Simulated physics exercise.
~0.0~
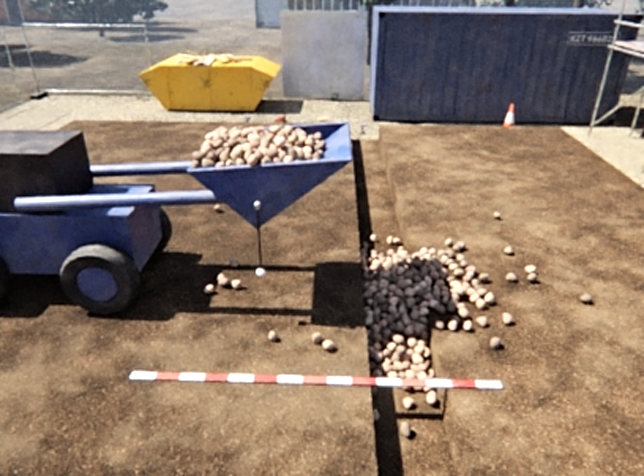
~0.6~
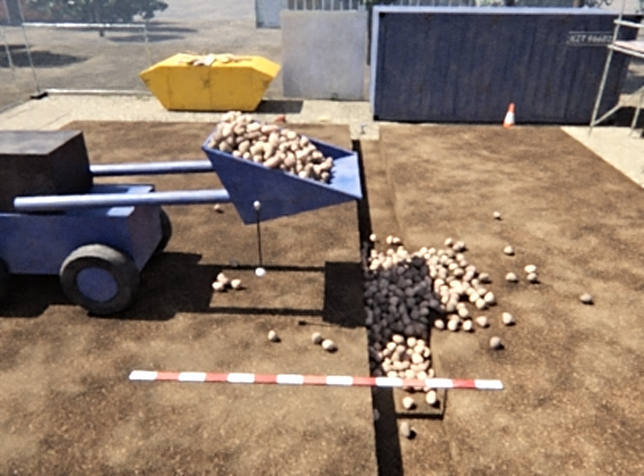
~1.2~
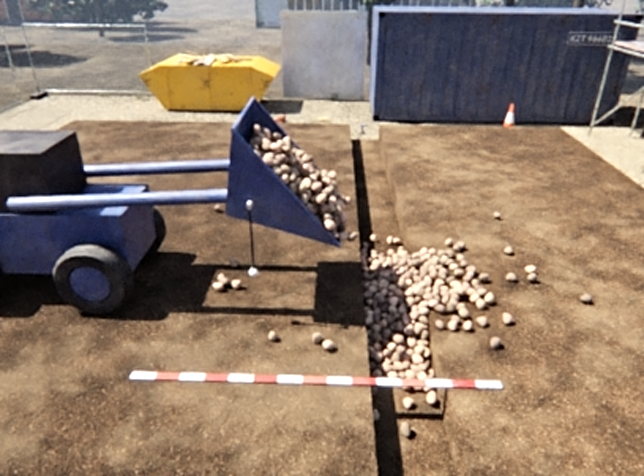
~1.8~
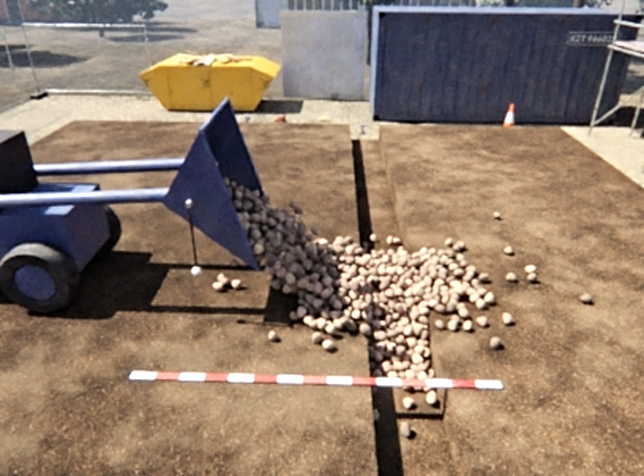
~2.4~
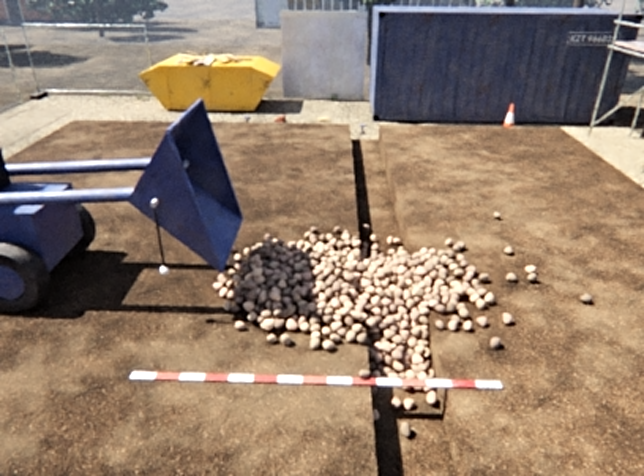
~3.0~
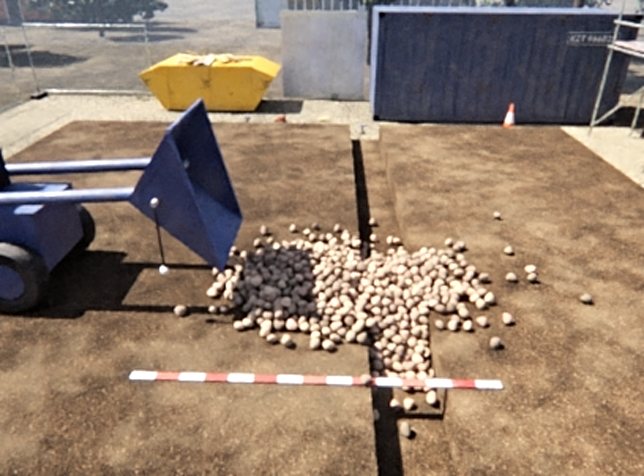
A blue loader tipped its raised bucket of rounded stones toward an earlier pile lying across a narrow trench, then backed away to the left as they poured out, leaving most of them heaped on the near side, joined to the old pile, its bucket empty.
